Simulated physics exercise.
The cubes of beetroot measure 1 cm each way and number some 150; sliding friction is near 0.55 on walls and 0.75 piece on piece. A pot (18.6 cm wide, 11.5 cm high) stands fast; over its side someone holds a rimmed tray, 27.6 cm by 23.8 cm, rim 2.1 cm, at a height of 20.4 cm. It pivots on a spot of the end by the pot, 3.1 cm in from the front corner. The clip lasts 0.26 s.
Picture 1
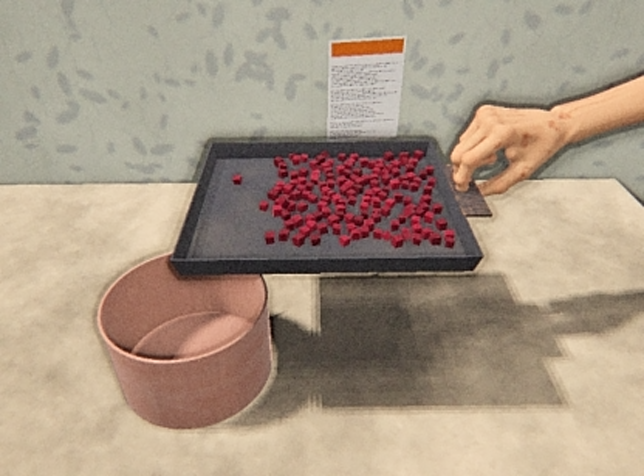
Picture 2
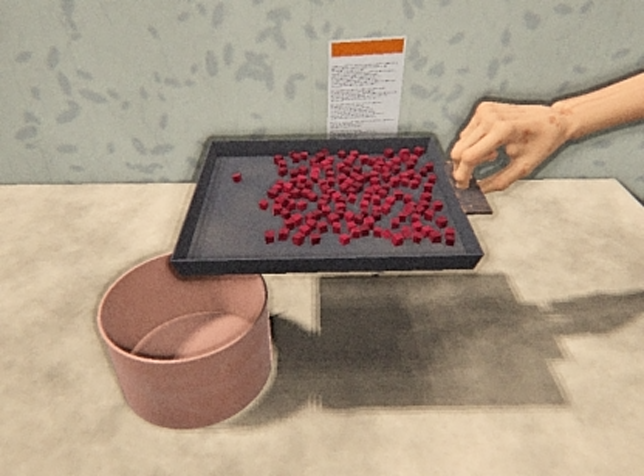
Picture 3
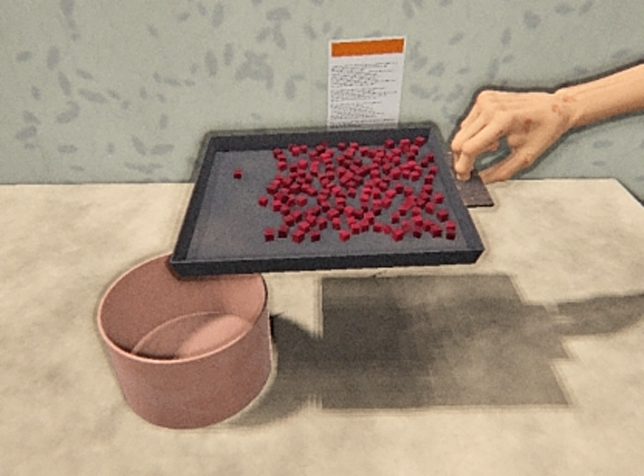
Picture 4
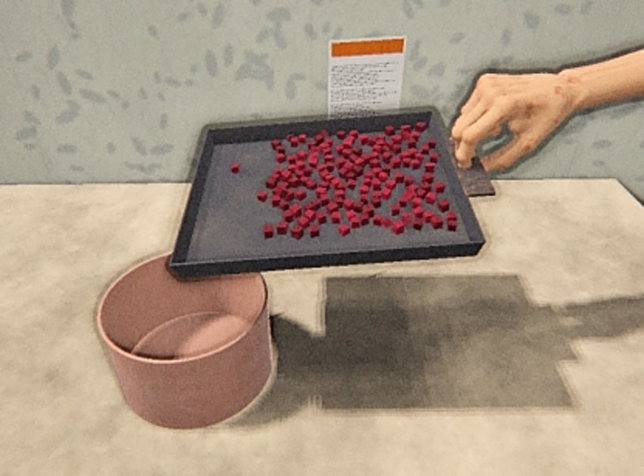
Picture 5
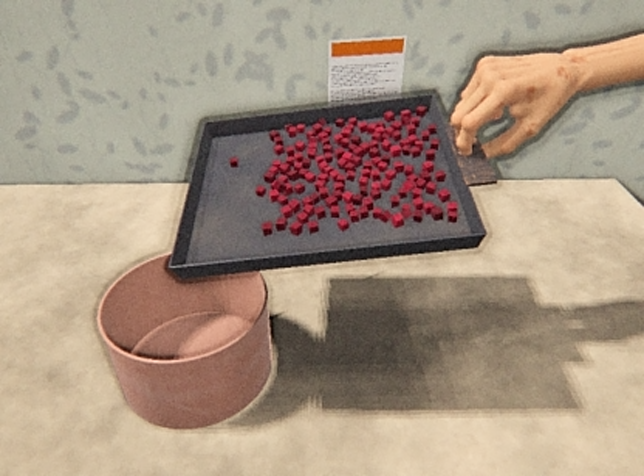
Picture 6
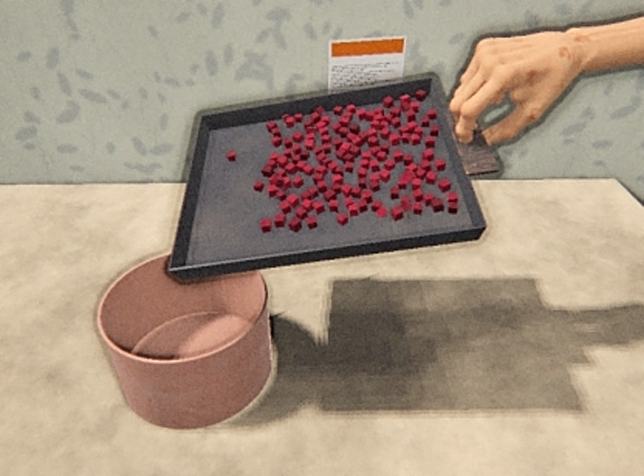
A hand reaches in from the right over a pale stone-like counter, seen from slightly above against a grey-green wall with a leafy pattern. It grips a dark rimmed tray scattered with small deep-red cubes, above a round pinkish pot at left, with an orange-topped printed sheet behind. The hand steadily raises the tray's right side, tilting it leftward, while the cubes keep their places on it and the camera stays still.
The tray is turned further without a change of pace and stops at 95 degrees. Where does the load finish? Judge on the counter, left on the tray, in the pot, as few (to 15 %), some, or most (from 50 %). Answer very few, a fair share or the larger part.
On the counter: The larger part; left on the tray: Very few; in the pot: A fair share.
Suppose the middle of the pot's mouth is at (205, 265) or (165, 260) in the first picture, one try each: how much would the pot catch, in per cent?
Some 0 and 0 per cent.
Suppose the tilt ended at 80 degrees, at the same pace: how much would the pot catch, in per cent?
Then about 20 per cent.
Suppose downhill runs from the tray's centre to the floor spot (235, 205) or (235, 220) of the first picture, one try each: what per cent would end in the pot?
Some 40 and 70 per cent.
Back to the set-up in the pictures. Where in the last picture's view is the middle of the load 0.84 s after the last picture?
Near (175, 402).
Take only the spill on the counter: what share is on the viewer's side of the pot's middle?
Some 100 per cent.
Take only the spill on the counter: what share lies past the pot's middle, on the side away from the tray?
About 70 per cent.
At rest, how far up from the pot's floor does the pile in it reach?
Roughly 1.0 cm.
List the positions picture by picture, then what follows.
Tray tilt 0 degrees, front corners at (177, 257) and (477, 253); middle of the pieces at (351, 195); pot at (185, 298), in the first frame.
Tray tilt 1 degrees, front corners at (177, 257) and (477, 251); middle of the pieces at (352, 193), in the second frame.
Tray tilt 3 degrees, front corners at (176, 259) and (478, 246), lowest corner left front; middle of the pieces at (351, 187), in the third frame.
Tray tilt 7 degrees, front corners at (176, 261) and (479, 238), lowest corner left front; middle of the pieces at (351, 178), in the fourth frame.
Tray tilt 11 degrees, front corners at (175, 263) and (479, 230), lowest corner left front; middle of the pieces at (350, 169), in the fifth frame.
Tray tilt 15 degrees, front corners at (174, 265) and (480, 223), lowest corner left front; middle of the pieces at (349, 160); pot at (185, 298), in the sixth frame.
Then, 0.50 s after the last picture, tilt 53 degrees; the tray holds 100 %, the pot 0 %.
Then, 0.84 s after the last picture, tilt 79 degrees; the tray holds 40 %, the pot 5 %.
Then, 1.27 s after the last picture, tilt 95 degrees; the tray holds 5 %, the pot 20 %.
In the end, counter 75 %, tray 0 %, pot 25 %.
